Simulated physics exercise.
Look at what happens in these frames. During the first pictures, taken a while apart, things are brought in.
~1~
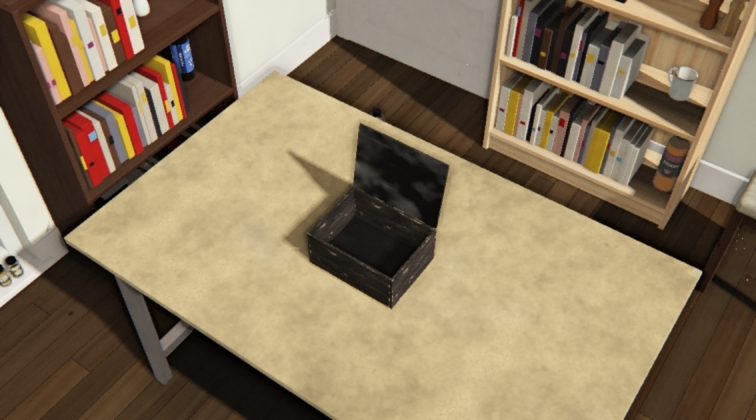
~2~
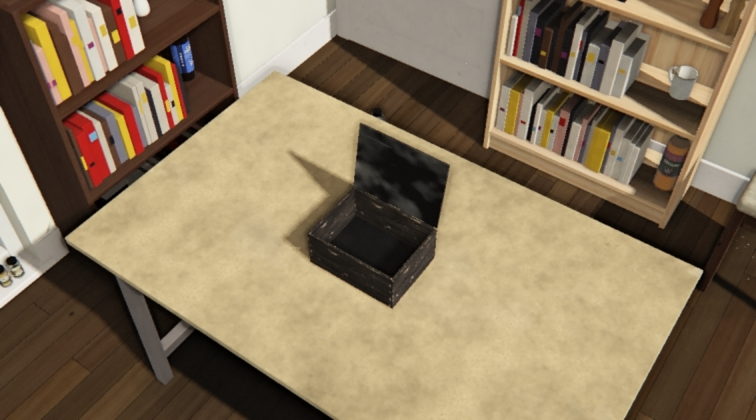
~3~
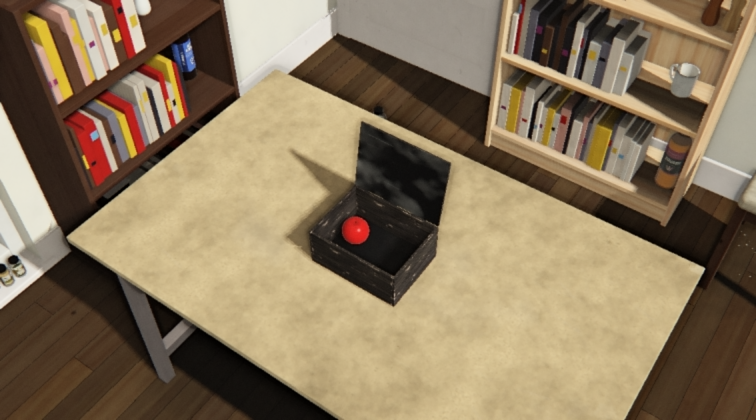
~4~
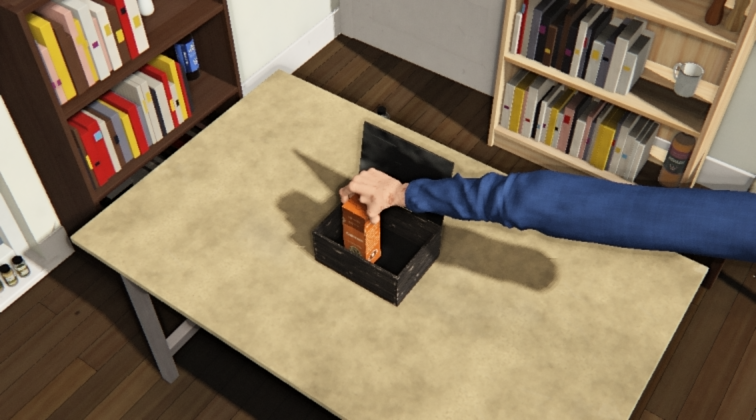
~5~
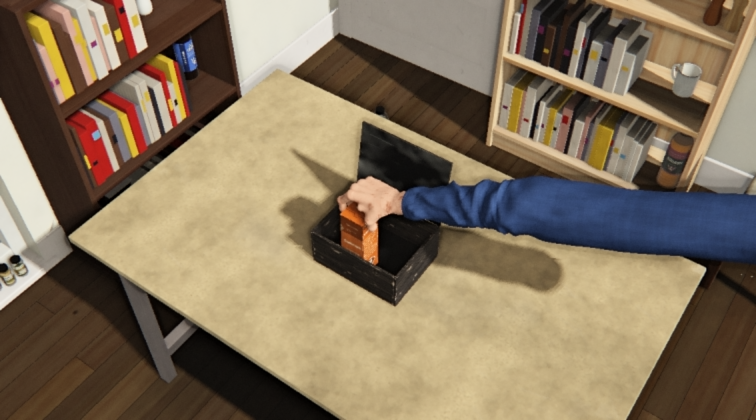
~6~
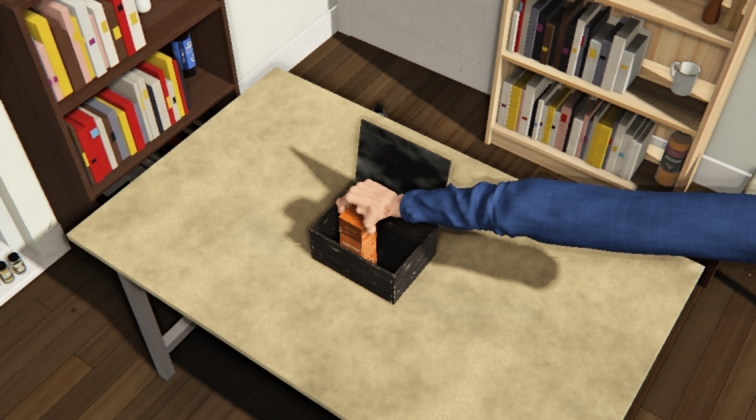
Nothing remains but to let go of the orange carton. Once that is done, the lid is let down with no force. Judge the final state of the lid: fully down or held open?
In the end it is held open.
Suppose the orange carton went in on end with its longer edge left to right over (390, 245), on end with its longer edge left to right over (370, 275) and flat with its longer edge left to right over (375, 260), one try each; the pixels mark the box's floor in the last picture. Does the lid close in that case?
First try: The lid remains open; second try: It remains open; third try: It comes all the way down.
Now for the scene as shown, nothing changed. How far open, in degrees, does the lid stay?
I'd say roughly 35 degrees above the rim.
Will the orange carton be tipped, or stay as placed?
Result: It remains as it was set.
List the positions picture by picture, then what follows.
In the first picture, the last thing is not in view yet.
In the second picture, the last thing is not in view yet.
In the third picture, the last thing is not in view yet; red apple (356, 231).
The fourth picture shows still above its spot; orange carton (362, 232).
The fifth picture shows still above its spot; orange carton (360, 239).
The sixth picture shows in place under the hand; orange carton (358, 241).
Then, 1.20 s past the last view, lid starting down.
Then, 1.70 s past the last view, lid 50° above the rim.
Then, 3.10 s past the last view, lid 37° above the rim.
Finally, lid 37° above the rim; both still in place. Final places as the last picture's camera would see them, orange carton near (358, 241).
